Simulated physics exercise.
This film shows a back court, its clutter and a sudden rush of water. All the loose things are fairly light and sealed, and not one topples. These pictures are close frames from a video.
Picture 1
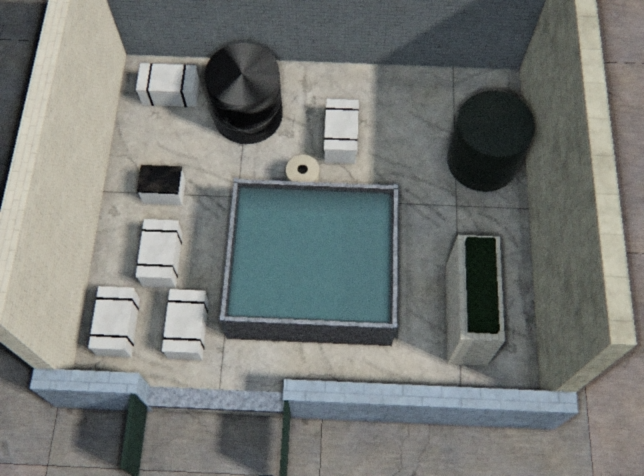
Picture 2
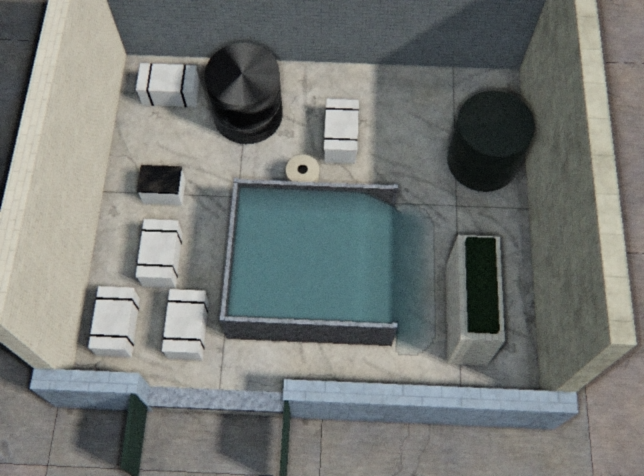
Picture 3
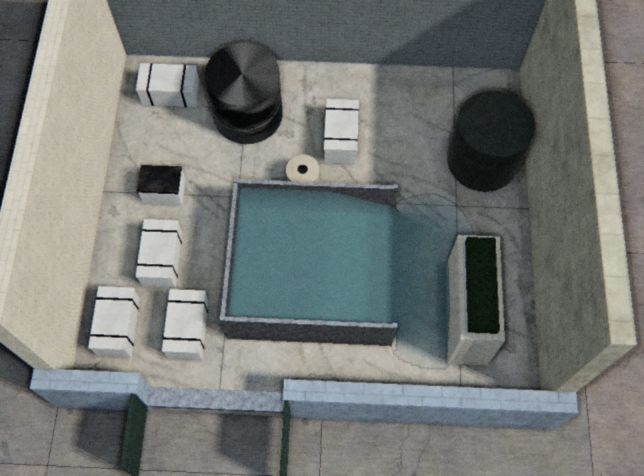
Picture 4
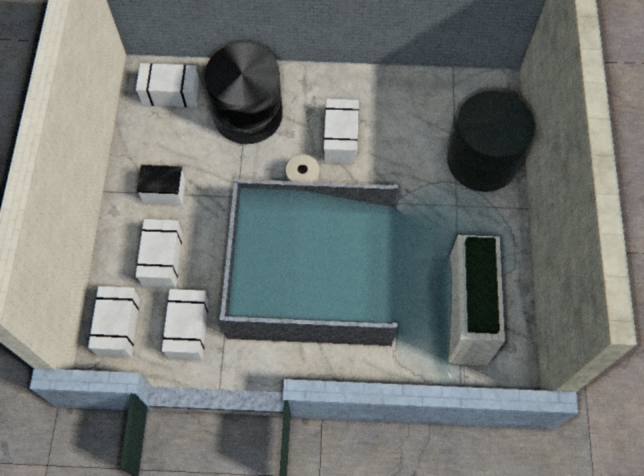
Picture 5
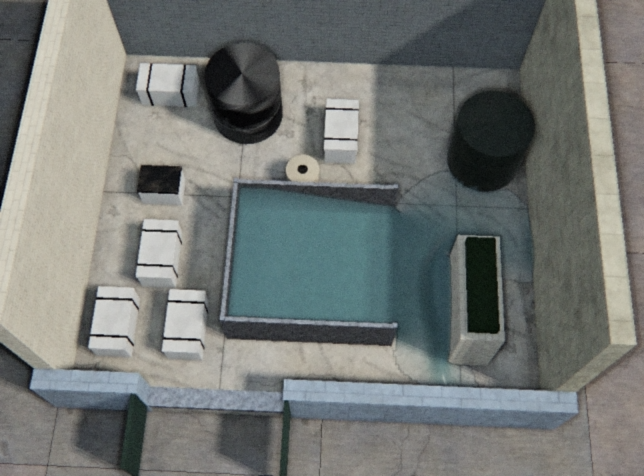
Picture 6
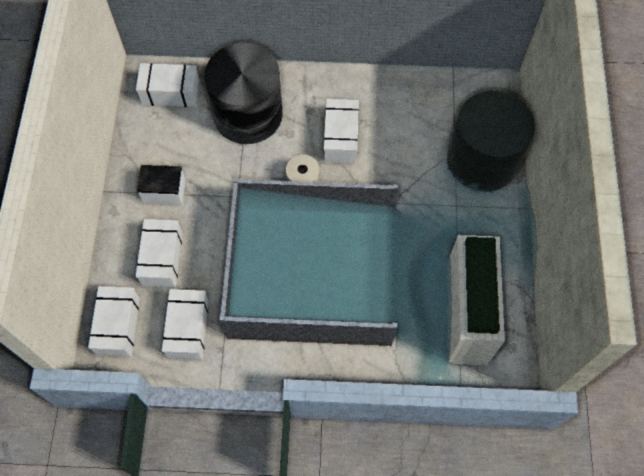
The right side of a raised pool opened up and teal water rushed out across the pale courtyard floor, spreading around a planter toward the right wall, while the white boxes and dark barrels stayed put.
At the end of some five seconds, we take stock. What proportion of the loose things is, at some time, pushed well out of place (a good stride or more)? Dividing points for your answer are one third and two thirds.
Answer: A share under one third.
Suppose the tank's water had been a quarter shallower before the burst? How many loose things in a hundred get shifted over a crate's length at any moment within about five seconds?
My estimate is around 0 percent.
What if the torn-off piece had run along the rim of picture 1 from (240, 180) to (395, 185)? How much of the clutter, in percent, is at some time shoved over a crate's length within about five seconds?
About 60 per cent.
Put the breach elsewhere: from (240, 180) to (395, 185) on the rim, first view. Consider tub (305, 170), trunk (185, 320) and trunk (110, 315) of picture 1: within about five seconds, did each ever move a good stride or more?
Taking them in order, displaced that much, less than that, less than that.
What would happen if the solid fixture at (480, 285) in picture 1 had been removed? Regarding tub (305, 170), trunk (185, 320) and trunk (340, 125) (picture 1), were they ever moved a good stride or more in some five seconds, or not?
One by one: Cleared the mark; remained nearby; cleared the mark.
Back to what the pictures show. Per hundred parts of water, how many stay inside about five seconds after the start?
Close to 96 percent of it stays.
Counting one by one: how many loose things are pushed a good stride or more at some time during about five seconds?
So the number is 0.
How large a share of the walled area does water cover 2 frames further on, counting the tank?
My guess is around 30 per cent.
A moment on, 0 of 7 are well off their spots; 0 afloat.
Next, 0 of 7 are well off their spots; 0 afloat.
Later, 0 of 7 are well off their spots; 0 afloat.
In the end, 0 of 7 are well off their spots, and 0 have been at some point; 1 afloat.
